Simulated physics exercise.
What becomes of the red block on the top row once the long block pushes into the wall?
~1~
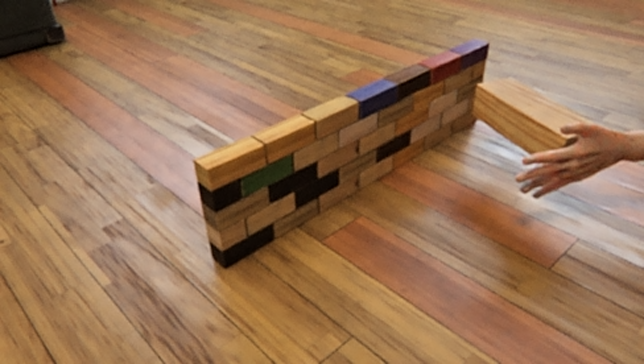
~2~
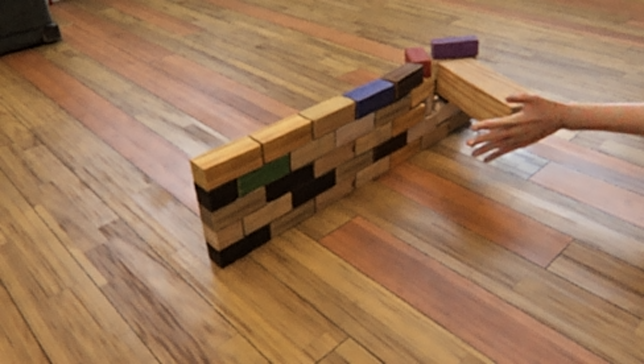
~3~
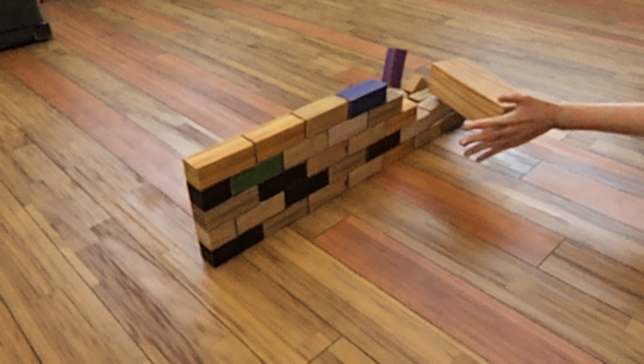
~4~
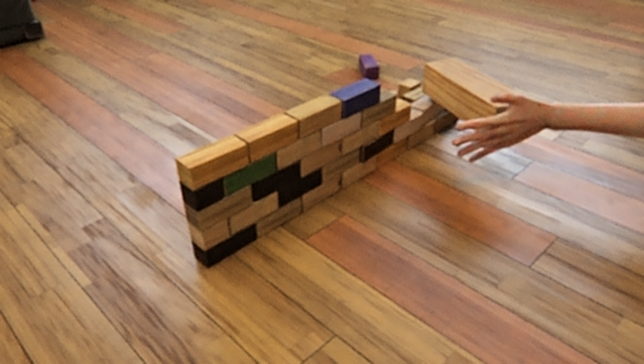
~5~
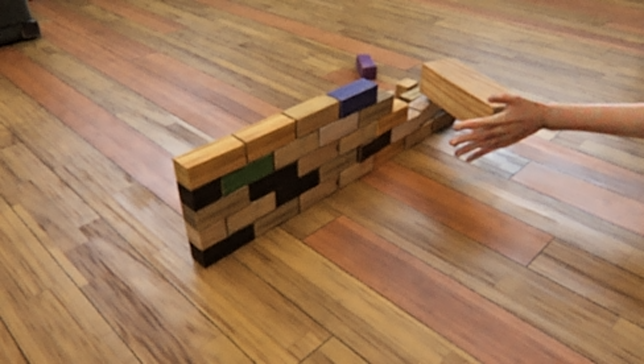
The red block shifts out of line and comes down from the top row, and it is out of sight by the end.
